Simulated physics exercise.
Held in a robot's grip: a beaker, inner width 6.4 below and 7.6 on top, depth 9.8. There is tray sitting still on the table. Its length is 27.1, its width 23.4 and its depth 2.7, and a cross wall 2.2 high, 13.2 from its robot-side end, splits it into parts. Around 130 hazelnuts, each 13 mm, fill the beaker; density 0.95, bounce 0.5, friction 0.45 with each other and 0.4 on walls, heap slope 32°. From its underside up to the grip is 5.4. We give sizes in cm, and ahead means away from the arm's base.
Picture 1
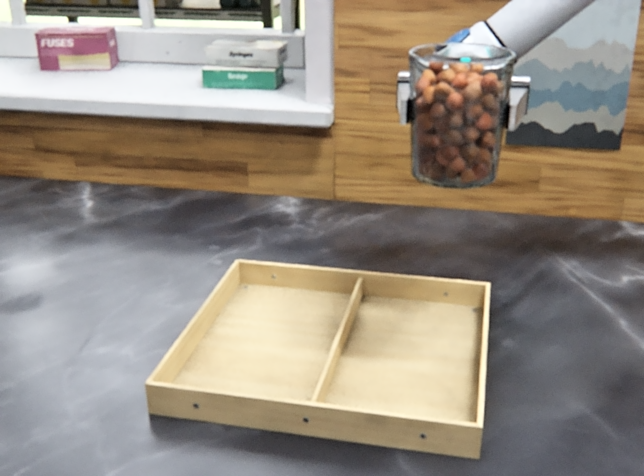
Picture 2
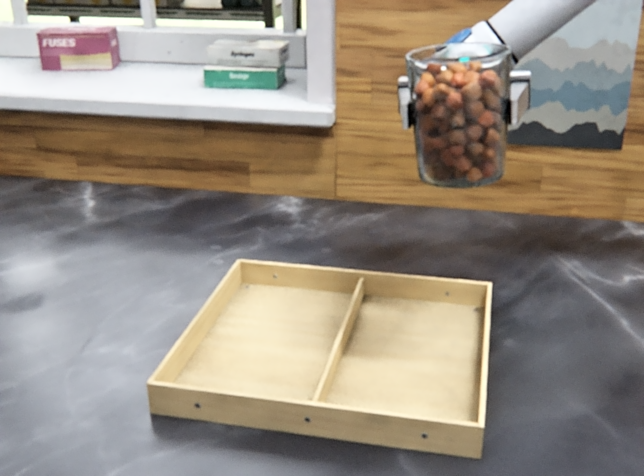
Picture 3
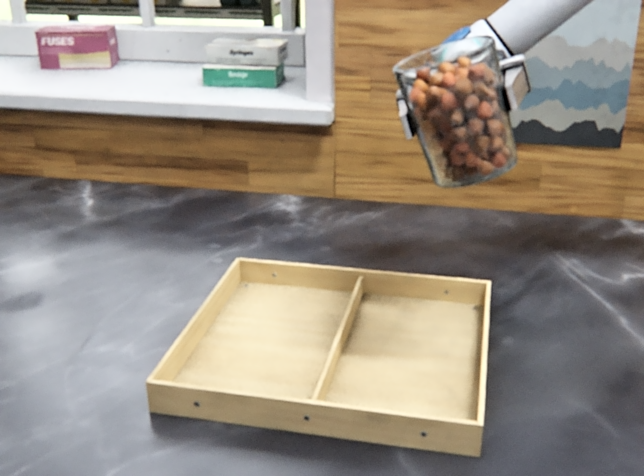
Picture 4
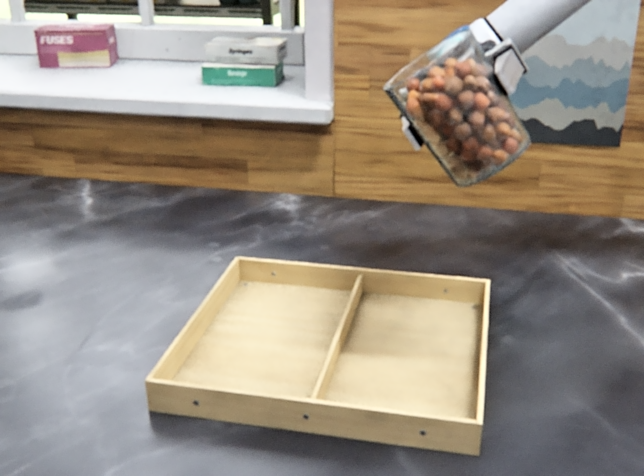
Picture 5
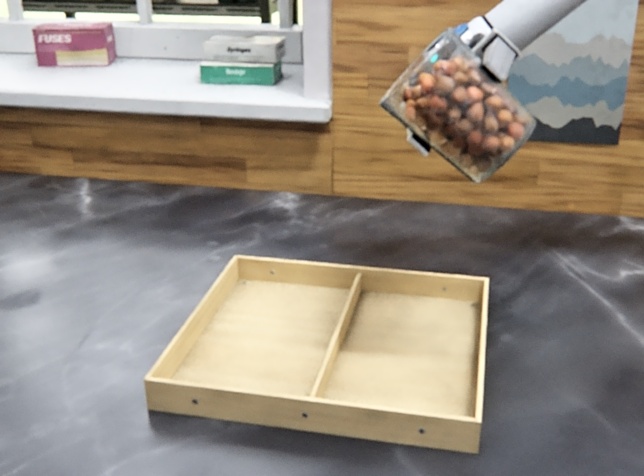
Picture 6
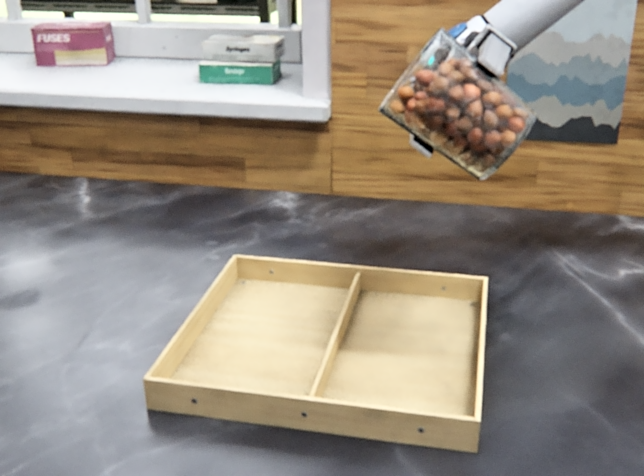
Robotic arm tilting a clear beaker of hazelnuts steadily to the left above an empty divided wooden tray on a dark marbled table.
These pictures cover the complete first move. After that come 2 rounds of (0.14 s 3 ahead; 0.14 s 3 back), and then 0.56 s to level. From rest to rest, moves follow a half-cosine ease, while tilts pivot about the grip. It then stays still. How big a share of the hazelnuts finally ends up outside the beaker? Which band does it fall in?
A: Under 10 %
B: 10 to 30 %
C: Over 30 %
A, under 10 %.
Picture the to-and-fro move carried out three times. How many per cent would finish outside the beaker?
It would come to around 5 %.
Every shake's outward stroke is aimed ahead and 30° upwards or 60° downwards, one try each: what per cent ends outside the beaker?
First try about 5 %, second try about 0 %.
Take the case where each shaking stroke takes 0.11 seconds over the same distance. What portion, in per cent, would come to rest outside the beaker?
About 10 per cent in that case.
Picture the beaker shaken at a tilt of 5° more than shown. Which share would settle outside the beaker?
Estimate: Around 5 per cent.
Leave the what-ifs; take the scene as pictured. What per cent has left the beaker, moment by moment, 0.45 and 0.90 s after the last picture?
The share out is 0 per cent at the earlier time and 5 per cent at the later one.
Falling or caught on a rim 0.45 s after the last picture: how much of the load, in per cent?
I'd reckon close to 1 per cent.
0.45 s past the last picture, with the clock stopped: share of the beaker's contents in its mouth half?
That share comes to roughly 45 percent.
Then, 0.45 s later, tilted 54° forward, highest piece 27 above the table; 129 in the beaker, 1 in the far-side part, 1 in flight or on a rim.
Then, 0.90 s later, tilted 19° forward, highest piece 28 above the table; 126 in the beaker, 3 in the robot-side part, 2 in the far-side part.
Then, 1.32 s later, level, highest piece 29 above the table; 126 in the beaker, 3 in the robot-side part, 2 in the far-side part.
Then, 2.37 s later, level, highest piece 29 above the table; 126 in the beaker, 3 in the robot-side part, 2 in the far-side part.
At rest, 126 in the beaker, 3 in the robot-side part, 2 in the far-side part. That is 4 % outside the beaker.
